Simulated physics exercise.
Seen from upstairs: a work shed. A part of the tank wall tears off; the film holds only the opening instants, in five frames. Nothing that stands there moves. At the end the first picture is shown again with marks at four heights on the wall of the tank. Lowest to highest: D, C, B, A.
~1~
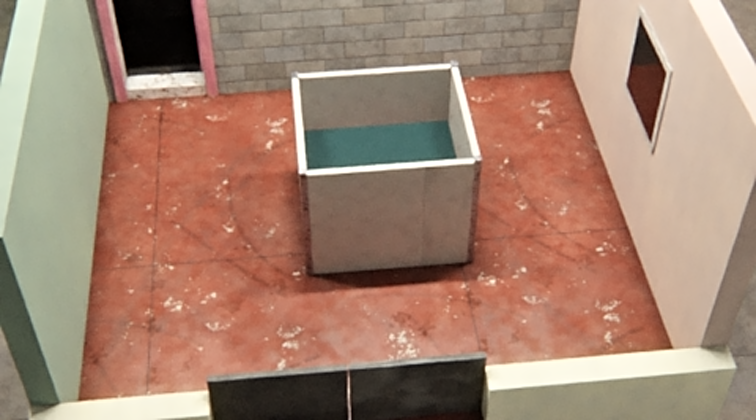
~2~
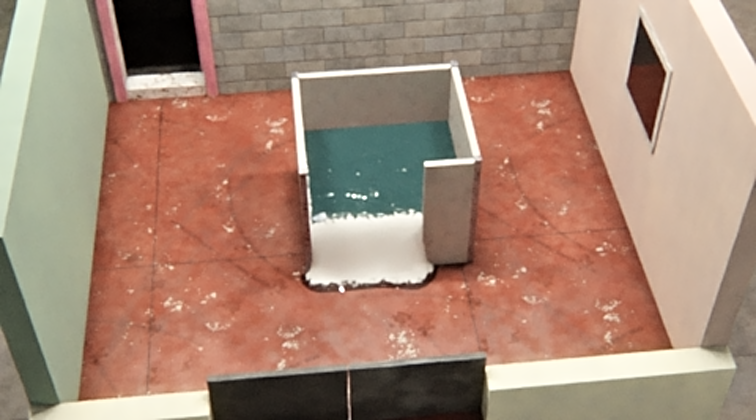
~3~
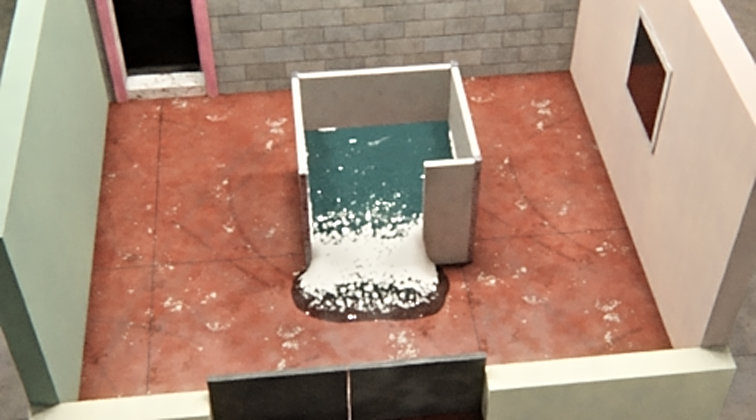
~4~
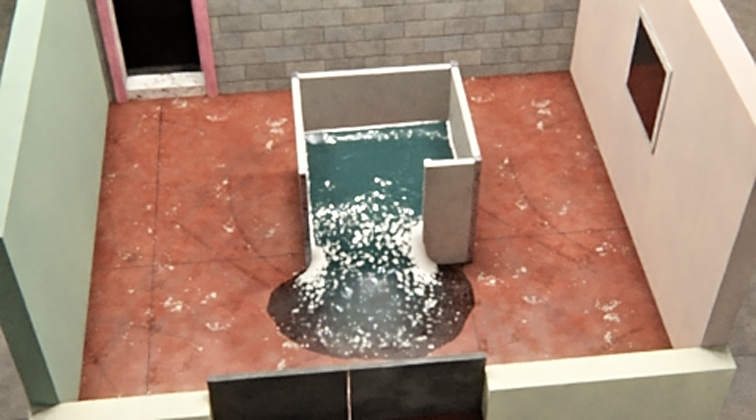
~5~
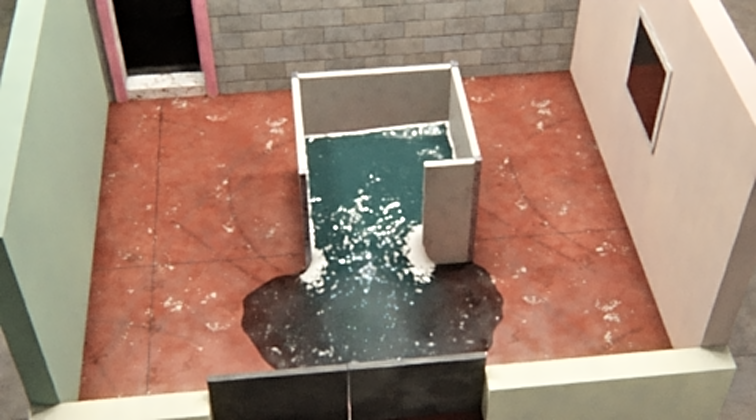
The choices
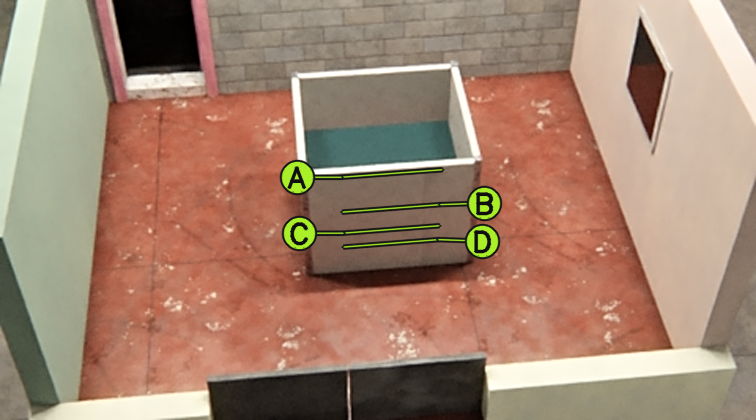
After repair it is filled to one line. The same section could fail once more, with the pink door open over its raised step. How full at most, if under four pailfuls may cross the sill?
I would pick mark B.
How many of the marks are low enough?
Three of them.
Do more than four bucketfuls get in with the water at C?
No, that is safe.
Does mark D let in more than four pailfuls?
No.
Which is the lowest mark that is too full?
That would be A.
On the marked copy, A at (391, 173); B at (391, 208); C at (391, 229); D at (391, 243); from the bottom up D, C, B, A.
For mark A, about 9 bucketfuls get in.
For mark B, a splash gets over, under a bucket.
For mark C, nothing gets over.
For mark D, nothing gets over.
